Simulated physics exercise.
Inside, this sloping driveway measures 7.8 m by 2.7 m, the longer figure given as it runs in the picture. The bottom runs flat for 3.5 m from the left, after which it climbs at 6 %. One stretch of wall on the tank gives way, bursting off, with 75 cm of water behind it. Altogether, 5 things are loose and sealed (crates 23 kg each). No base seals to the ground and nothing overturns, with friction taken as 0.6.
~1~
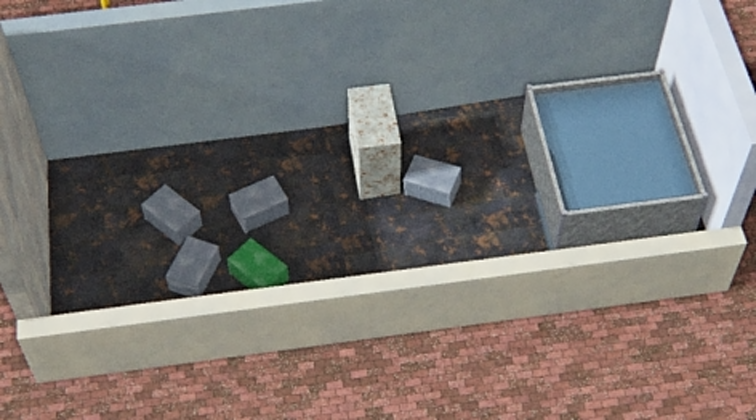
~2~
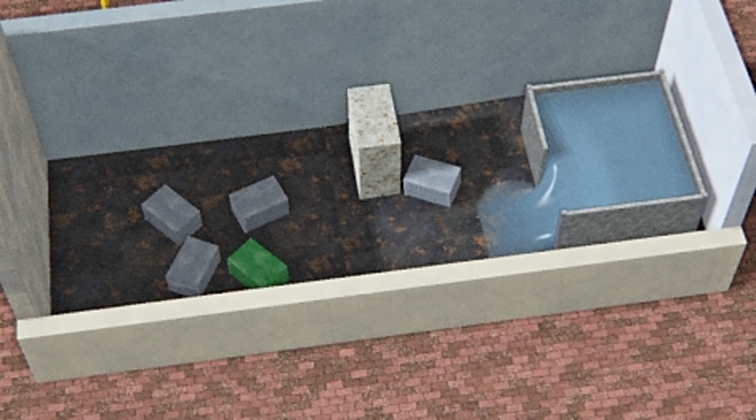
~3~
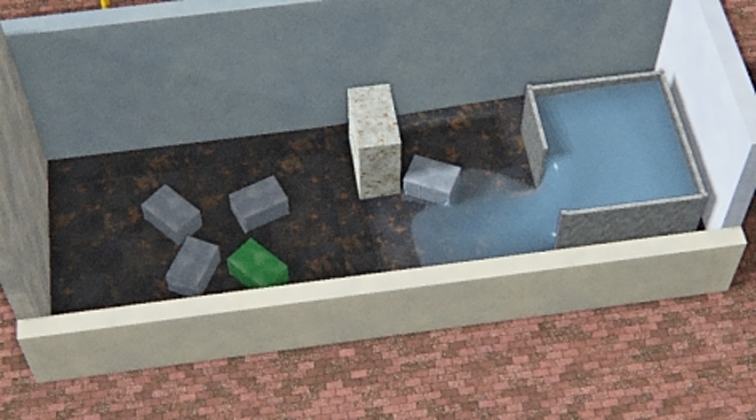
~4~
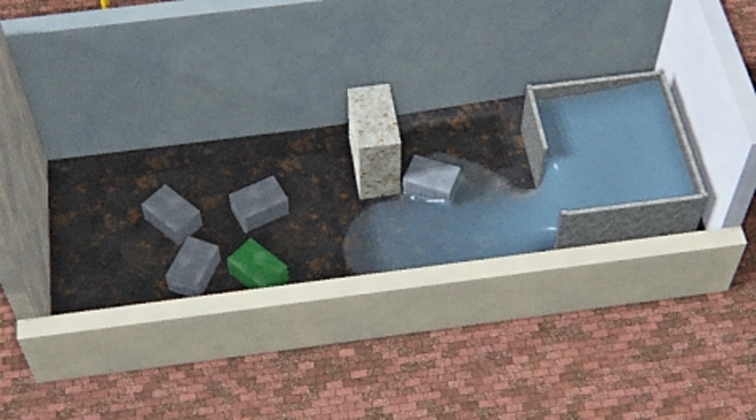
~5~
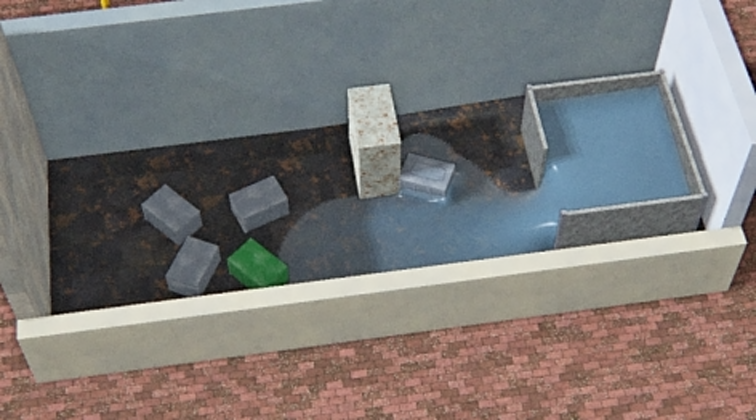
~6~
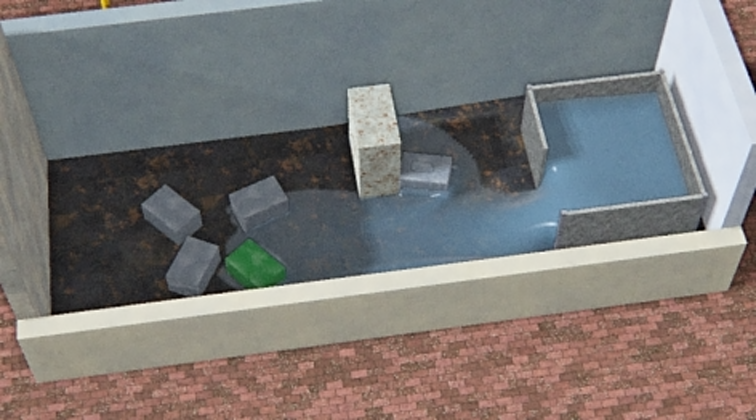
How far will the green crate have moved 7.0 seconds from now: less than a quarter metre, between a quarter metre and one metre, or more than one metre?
More than one metre.
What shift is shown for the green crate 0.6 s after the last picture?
By that time, close to 60 cm.
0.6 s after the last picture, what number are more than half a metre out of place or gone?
Tally at that time: 1.
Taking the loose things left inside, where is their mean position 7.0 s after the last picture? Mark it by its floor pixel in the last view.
About (224, 233).
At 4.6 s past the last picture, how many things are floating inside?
4.
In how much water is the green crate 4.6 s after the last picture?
24 cm, roughly.
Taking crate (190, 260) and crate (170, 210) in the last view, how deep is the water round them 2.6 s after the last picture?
Depths: Near 28 cm, then near 23 cm.
Then, 0.6 s after the last picture the green crate is near (197, 268), 0.7 m from its start, afloat; 1 afloat.
Then, 2.6 s after the last picture the green crate is near (94, 244), 1.9 m from its start, afloat; 3 afloat.
Then, 4.6 s after the last picture the green crate is near (100, 223), 1.9 m from its start, afloat; 4 afloat.
Then, 7.0 s after the last picture the green crate is near (108, 194), 2.0 m from its start, afloat; 4 afloat.
